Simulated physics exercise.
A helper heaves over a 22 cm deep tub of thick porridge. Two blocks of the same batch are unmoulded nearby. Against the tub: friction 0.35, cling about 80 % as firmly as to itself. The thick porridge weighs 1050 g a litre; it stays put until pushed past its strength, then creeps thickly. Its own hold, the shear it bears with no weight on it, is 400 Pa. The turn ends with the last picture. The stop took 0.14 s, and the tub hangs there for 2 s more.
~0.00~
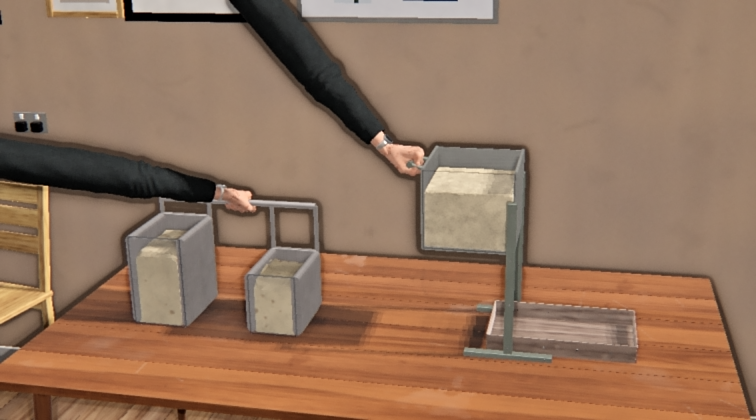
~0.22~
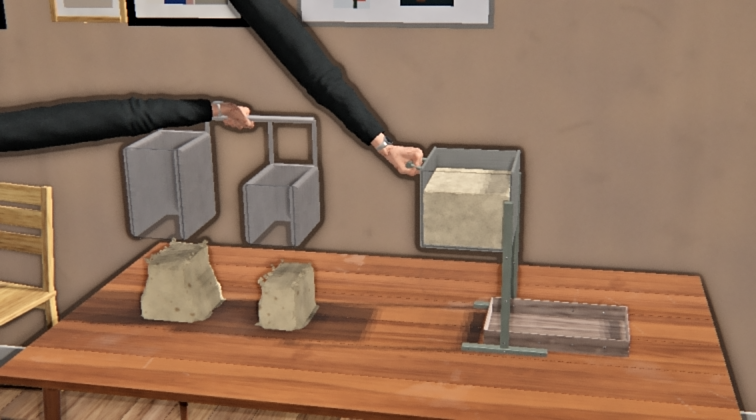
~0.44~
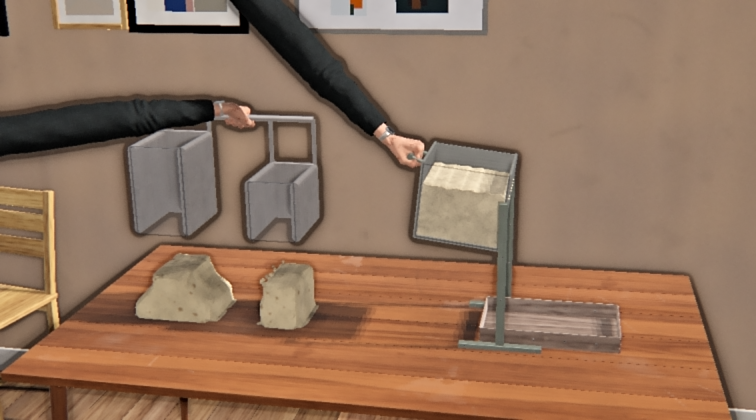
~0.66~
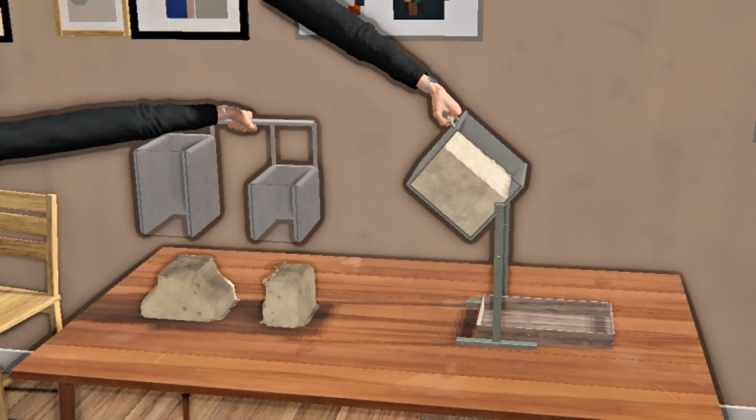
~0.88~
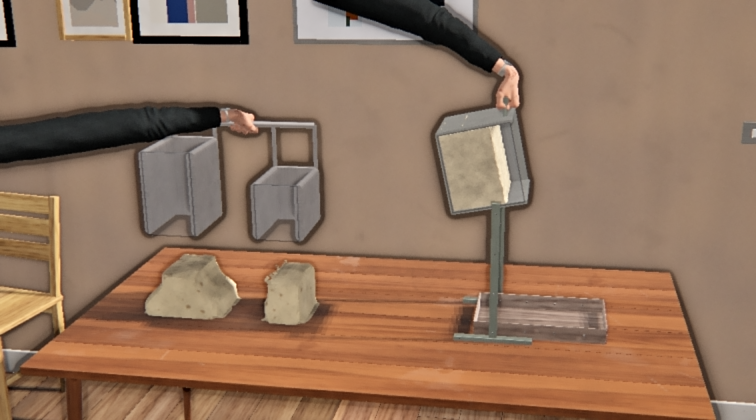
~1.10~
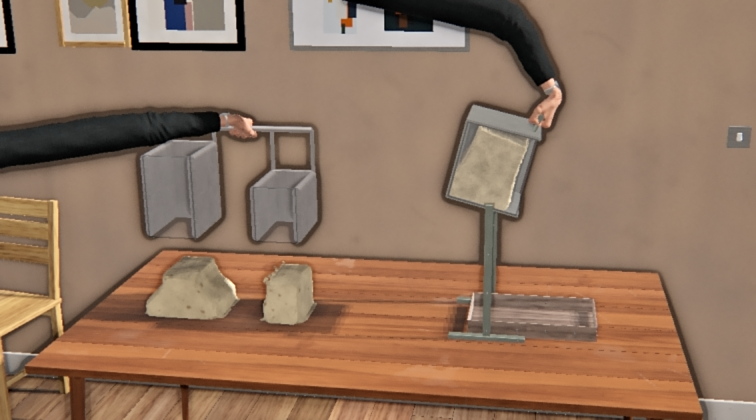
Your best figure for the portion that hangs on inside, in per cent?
Close to 34 per cent.
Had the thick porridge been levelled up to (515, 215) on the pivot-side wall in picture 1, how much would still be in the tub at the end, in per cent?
Then about 50 %.
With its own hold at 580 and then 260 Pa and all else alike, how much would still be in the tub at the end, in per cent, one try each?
In turn about 45 %, 25 %.
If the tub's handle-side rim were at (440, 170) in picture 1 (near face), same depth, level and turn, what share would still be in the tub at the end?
Then about 45 %.
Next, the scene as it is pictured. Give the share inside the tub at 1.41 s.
Some 40 per cent.
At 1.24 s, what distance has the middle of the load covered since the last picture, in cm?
About 7 cm.
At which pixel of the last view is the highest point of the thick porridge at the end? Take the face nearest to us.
At about (477, 182).
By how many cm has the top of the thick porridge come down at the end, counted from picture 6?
Some 16 cm.
After 1.24 s, the tub is at 104 degrees and holds 78 %.
After 1.41 s, the tub is at 104 degrees and holds 39 %.
After 1.58 s, the tub is at 104 degrees and holds 35 %.
After 1.75 s, the tub is at 104 degrees and holds 34 %.
After 3.10 s, at the end, the tub is at 104 degrees and holds 34 %.
